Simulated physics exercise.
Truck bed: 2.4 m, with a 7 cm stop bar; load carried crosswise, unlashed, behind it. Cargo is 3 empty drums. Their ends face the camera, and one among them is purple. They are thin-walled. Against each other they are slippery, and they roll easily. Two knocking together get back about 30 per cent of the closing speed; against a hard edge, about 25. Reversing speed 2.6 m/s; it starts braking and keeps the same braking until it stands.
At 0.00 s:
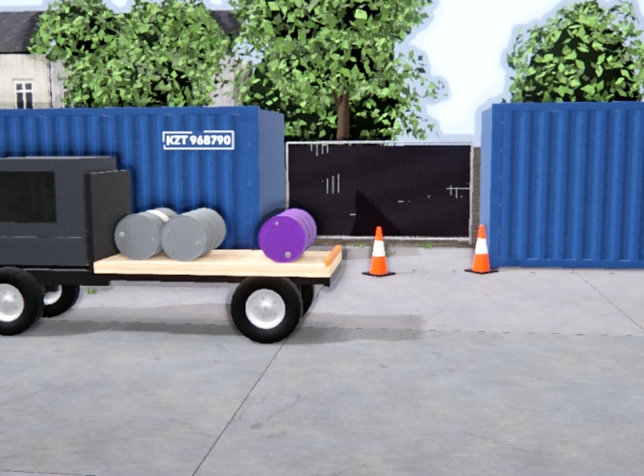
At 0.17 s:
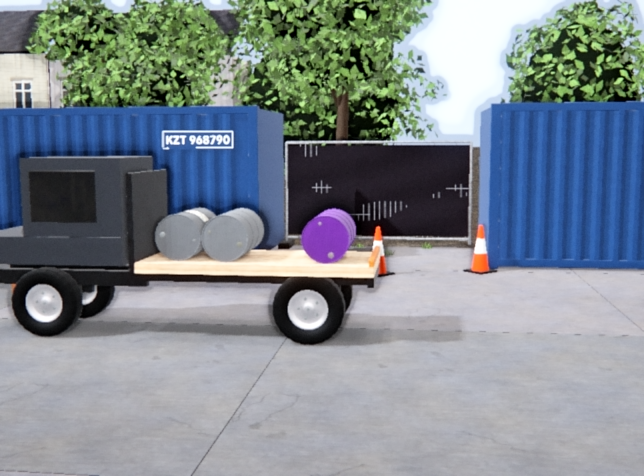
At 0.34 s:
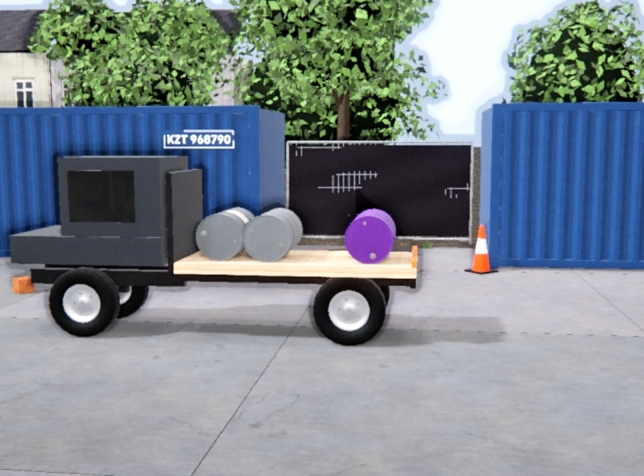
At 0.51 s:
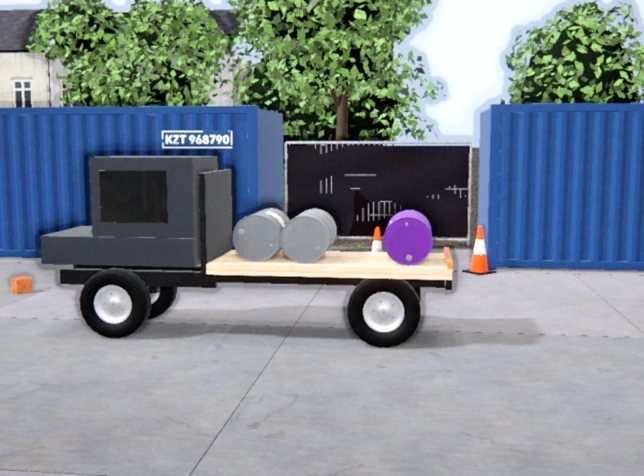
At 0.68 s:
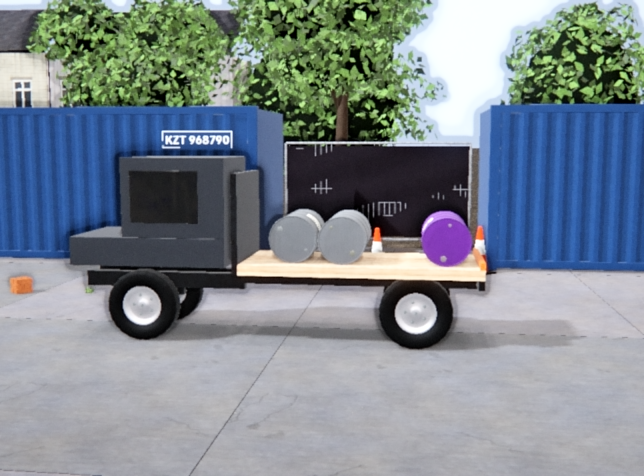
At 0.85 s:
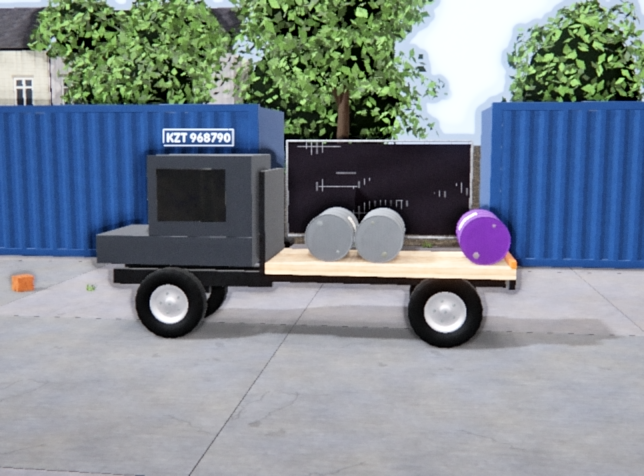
Flatbed truck reversing right past blue containers and orange cones, slowing gradually as two grey drums and a purple one creep tailward.
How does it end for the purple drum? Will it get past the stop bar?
Still there.
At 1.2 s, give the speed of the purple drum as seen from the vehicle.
0.1 m/s, roughly.
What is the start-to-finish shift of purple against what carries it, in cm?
For purple, around 25.
By 1.2 s, purple is on the bed, 15 cm from the bar, rolling away from it; 0 of 3 are off.
By 1.6 s, purple is on the bed, 20 cm from the bar, rolling towards it; 0 of 3 are off.
By 2.0 s, purple is on the bed, 15 cm from the bar; 0 of 3 are off.
Finally (2.5 s), purple is on the bed, 20 cm from the bar; 0 of 3 are off.
